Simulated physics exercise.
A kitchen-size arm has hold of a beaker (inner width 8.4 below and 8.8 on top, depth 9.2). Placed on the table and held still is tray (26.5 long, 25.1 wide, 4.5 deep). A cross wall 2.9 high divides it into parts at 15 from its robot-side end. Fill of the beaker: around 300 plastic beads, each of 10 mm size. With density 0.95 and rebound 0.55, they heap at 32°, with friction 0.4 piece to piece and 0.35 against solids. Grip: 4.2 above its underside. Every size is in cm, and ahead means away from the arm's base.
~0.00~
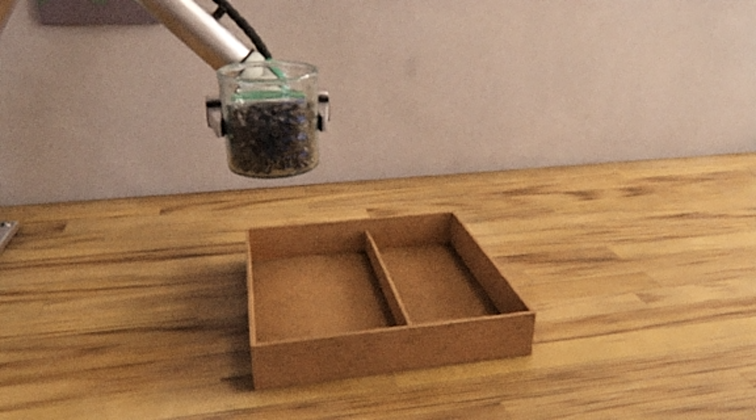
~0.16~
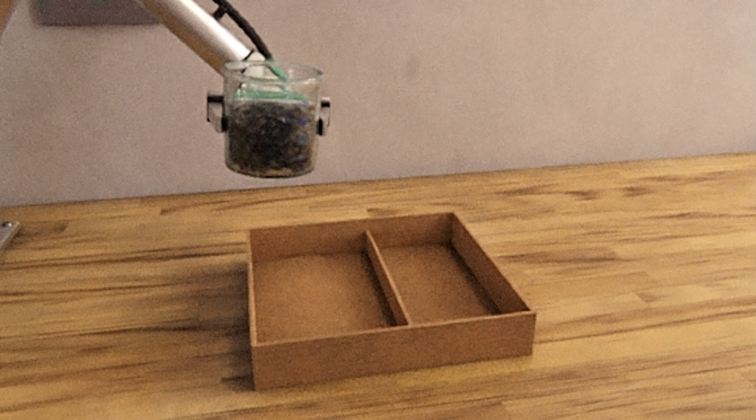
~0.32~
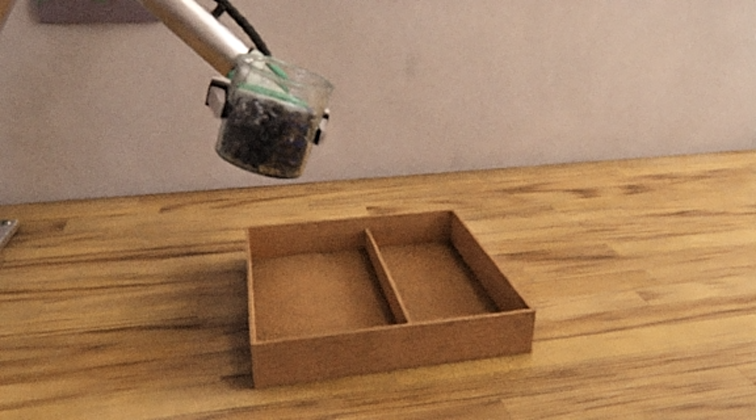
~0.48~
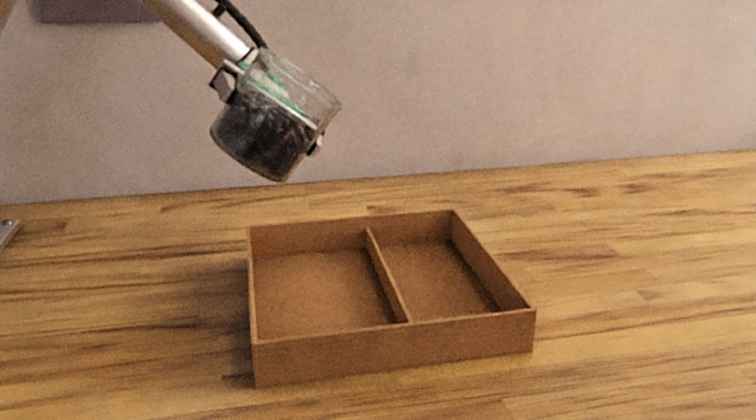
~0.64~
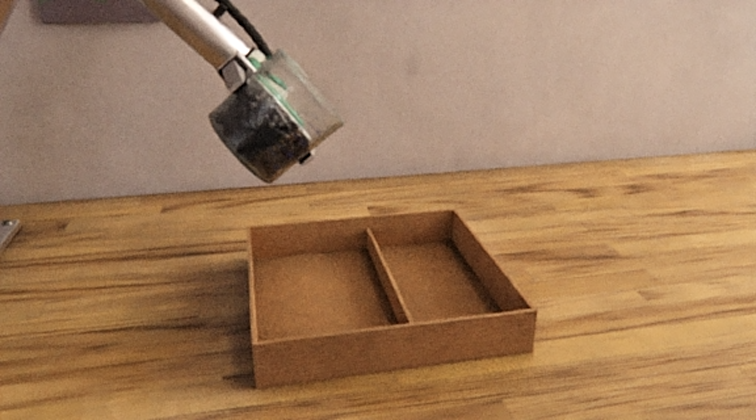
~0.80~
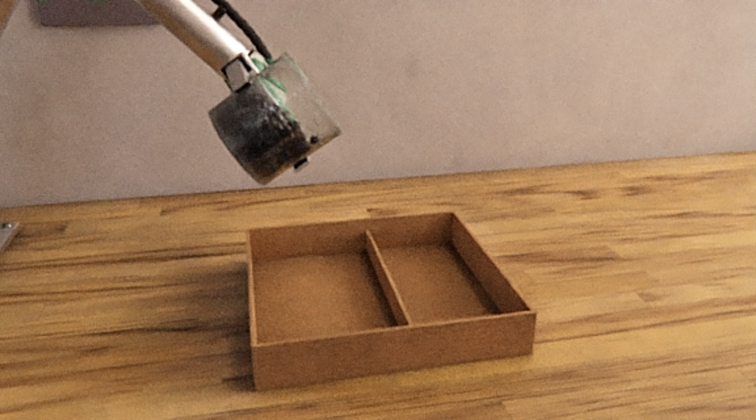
Robot arm holding a clear beaker of dark beads, tilting it gradually rightward above a divided brown tray on a wooden table.
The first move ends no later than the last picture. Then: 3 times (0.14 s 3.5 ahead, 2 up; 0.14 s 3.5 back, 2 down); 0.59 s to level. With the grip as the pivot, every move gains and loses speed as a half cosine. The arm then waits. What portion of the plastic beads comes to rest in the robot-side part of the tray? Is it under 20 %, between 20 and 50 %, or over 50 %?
It is under 20 %.
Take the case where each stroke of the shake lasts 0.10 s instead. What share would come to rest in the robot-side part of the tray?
It would be some 20 %.
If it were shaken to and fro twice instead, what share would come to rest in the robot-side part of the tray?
It would come to around 5 %.
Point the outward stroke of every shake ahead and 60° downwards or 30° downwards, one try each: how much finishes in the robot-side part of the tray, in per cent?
0 and 0 %.
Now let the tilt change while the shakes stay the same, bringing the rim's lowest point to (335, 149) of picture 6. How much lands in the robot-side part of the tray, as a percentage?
Around 30 in a hundred.
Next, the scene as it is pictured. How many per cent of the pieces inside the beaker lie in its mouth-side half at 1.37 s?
Roughly 40 %.
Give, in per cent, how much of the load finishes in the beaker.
About 80 %.
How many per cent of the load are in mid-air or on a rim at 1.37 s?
It amounts to roughly 10 in a hundred.
By 1.37 s, tilted 57° forward, highest piece 22 above the table; 257 in the beaker, 9 in the far-side part, 6 in the robot-side part, 30 in flight or on a rim.
By 1.94 s, tilted 27° forward, highest piece 24 above the table; 236 in the beaker, 33 in the robot-side part, 30 in the far-side part, 2 on the table or floor, 1 in flight or on a rim.
By 2.43 s, level, highest piece 25 above the table; 236 in the beaker, 33 in the robot-side part, 31 in the far-side part, 2 on the table or floor.
By 3.48 s, level, highest piece 25 above the table; 236 in the beaker, 33 in the robot-side part, 31 in the far-side part, 2 on the table or floor.
Final count, 236 in the beaker, 33 in the robot-side part, 31 in the far-side part, 2 on the table or floor. That is 11 % in the robot-side part of the tray.
